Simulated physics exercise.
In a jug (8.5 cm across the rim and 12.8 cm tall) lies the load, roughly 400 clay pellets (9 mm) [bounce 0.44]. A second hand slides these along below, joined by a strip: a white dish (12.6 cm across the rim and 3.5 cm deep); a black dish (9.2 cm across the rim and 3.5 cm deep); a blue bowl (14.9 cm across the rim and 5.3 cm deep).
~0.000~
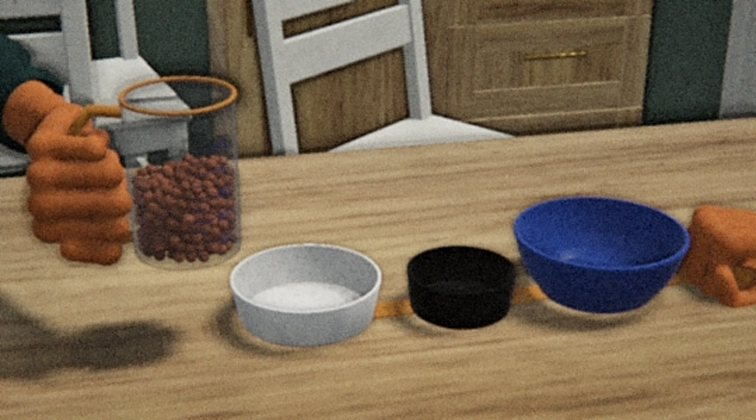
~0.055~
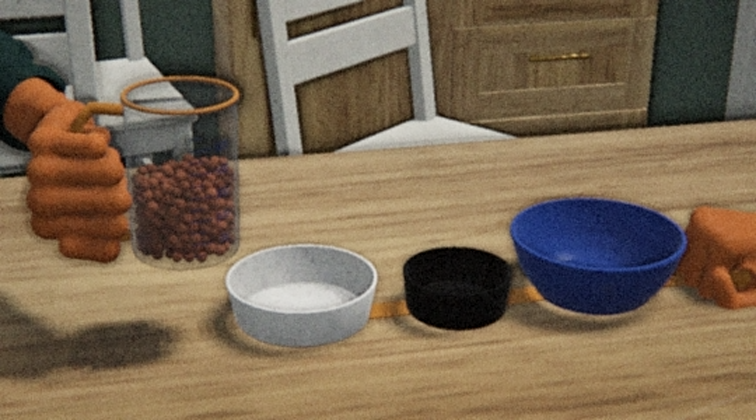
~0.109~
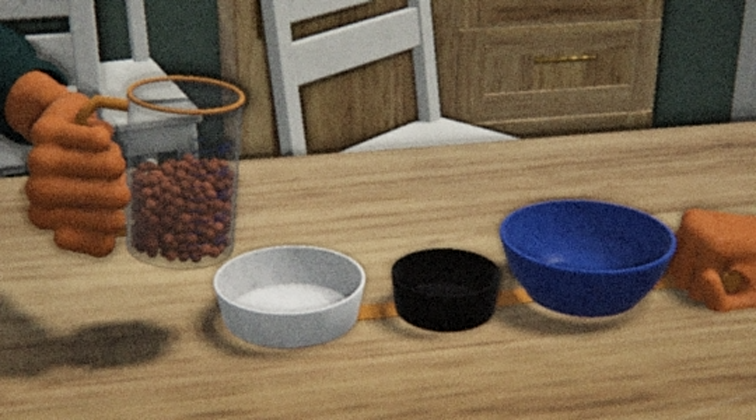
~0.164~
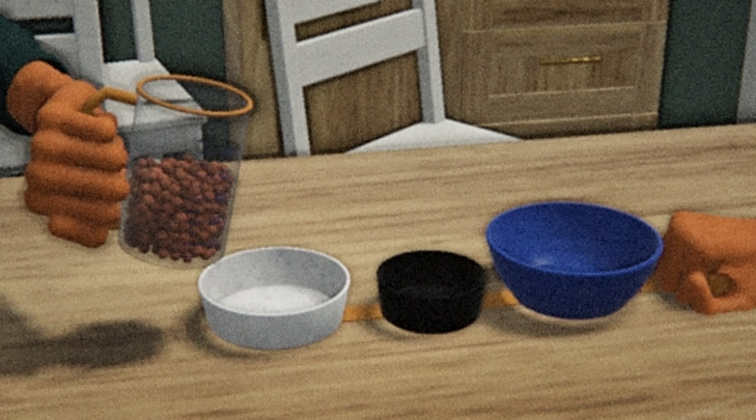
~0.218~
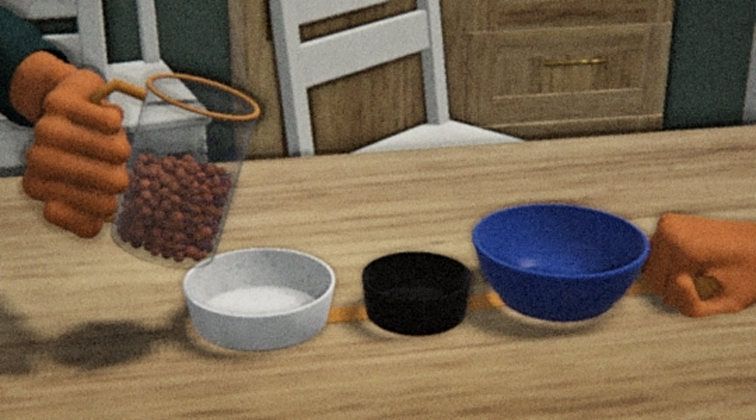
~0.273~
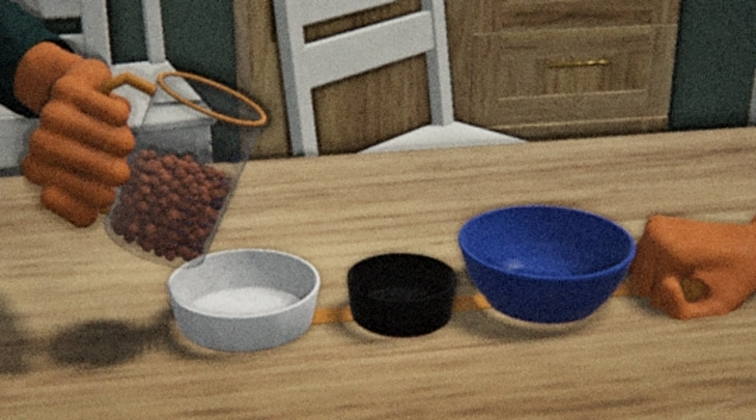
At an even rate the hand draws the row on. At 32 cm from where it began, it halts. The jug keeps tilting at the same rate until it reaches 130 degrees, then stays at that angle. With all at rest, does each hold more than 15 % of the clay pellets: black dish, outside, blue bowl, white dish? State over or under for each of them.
Results: Black dish under; outside under; blue bowl over; white dish under.
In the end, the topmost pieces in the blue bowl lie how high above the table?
5.0 centimetres or so.
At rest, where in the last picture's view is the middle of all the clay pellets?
Roughly (260, 302).
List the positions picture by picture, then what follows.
In the first frame, jug at (181, 138); tilt 0 degrees; dishes slid 0.0 cm; lip at (233, 92); top of the load at (195, 165); white dish at (306, 276); black dish at (461, 268); blue bowl at (601, 230).
In the second frame, jug at (182, 138); tilt 1 degrees; dishes slid 0.4 cm; lip at (235, 93); top of the load at (195, 165).
In the third frame, jug at (184, 137); tilt 6 degrees; dishes slid 1.4 cm; low side right; lip at (241, 96); top of the load at (223, 165).
In the fourth frame, jug at (189, 136); tilt 12 degrees; dishes slid 2.7 cm; low side right; lip at (249, 103); top of the load at (166, 164).
In the fifth frame, jug at (193, 136); tilt 18 degrees; dishes slid 4.0 cm; low side right; lip at (256, 109); top of the load at (165, 162).
In the sixth frame, jug at (197, 135); tilt 24 degrees; dishes slid 5.3 cm; low side right; lip at (263, 117); top of the load at (165, 160); white dish at (244, 281); black dish at (402, 276); blue bowl at (546, 239). It turns about 115 degrees a second.
After 0.73 s, tilt 76 degrees; jug 100 %; middle of all pieces on or above the table near (150, 187).
After 1.11 s, tilt 118 degrees; blue bowl 10 %, jug 90 %; middle of all pieces on or above the table near (177, 193).
After 1.47 s, tilt 130 degrees; blue bowl 100 %; middle of all pieces on or above the table near (259, 297).
After 1.80 s, tilt 130 degrees; blue bowl 100 %; middle of all pieces on or above the table near (258, 301).
By 2.0 s all is still; white dish 0 %, blue bowl 100 %, black dish 0 %, jug 0 %, outside 0 %.
